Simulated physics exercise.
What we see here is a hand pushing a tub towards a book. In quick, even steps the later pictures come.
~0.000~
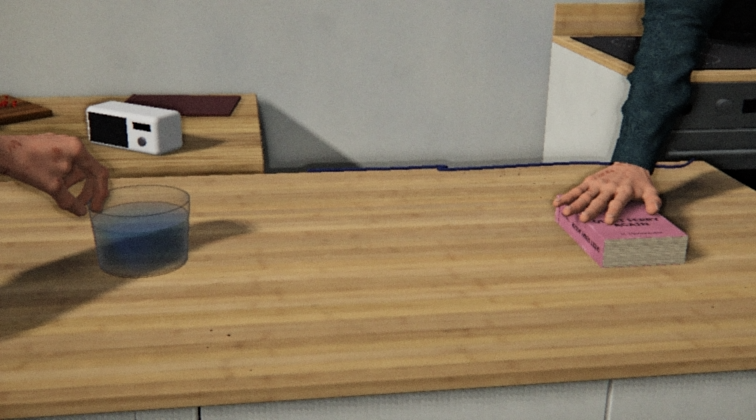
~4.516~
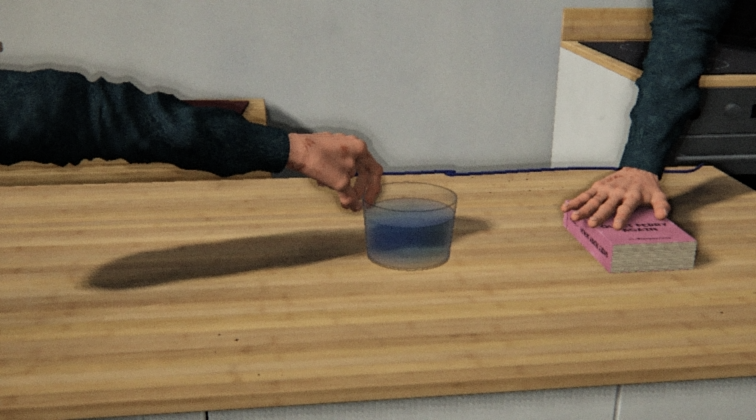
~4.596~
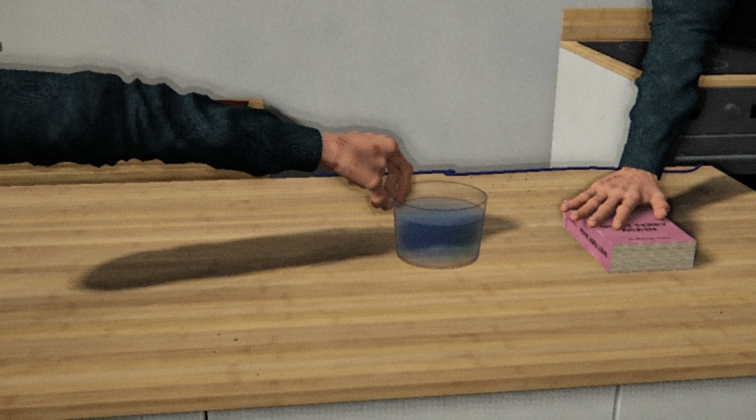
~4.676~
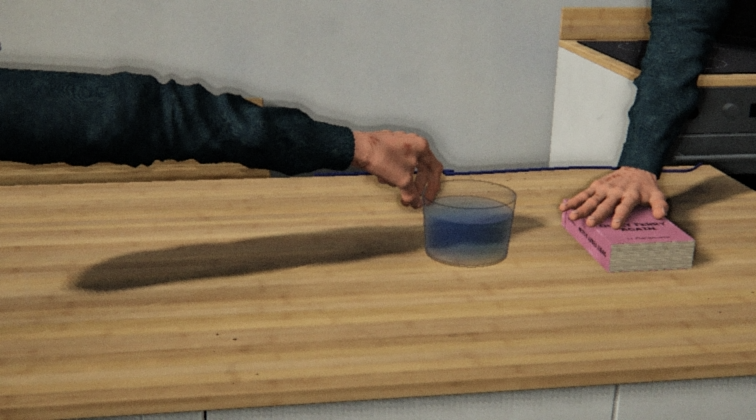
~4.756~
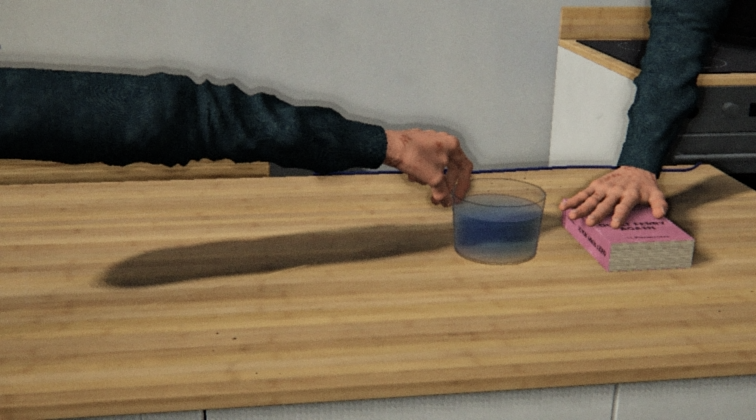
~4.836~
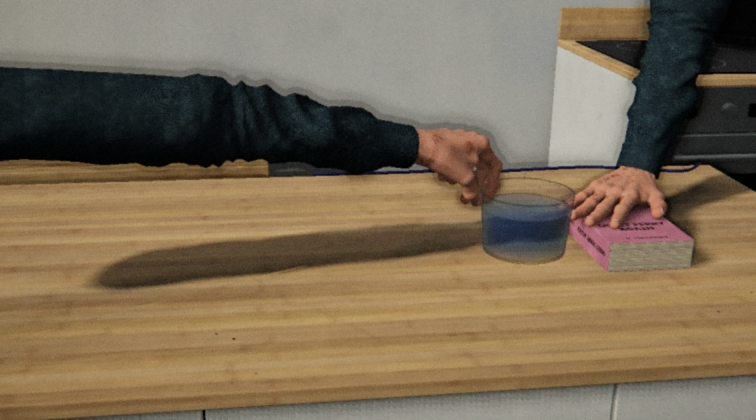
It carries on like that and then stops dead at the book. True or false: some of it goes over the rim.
True.
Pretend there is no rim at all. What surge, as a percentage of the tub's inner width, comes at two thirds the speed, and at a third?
Peak: Around 25 in a hundred, then around 15 in a hundred.
After 4.9 s, the tub meets the book.
After 4.9 s, the dyed water surges up the wall; a puddle lies under it.
After 6.4 s, the tub stands at the book; a puddle lies under it.
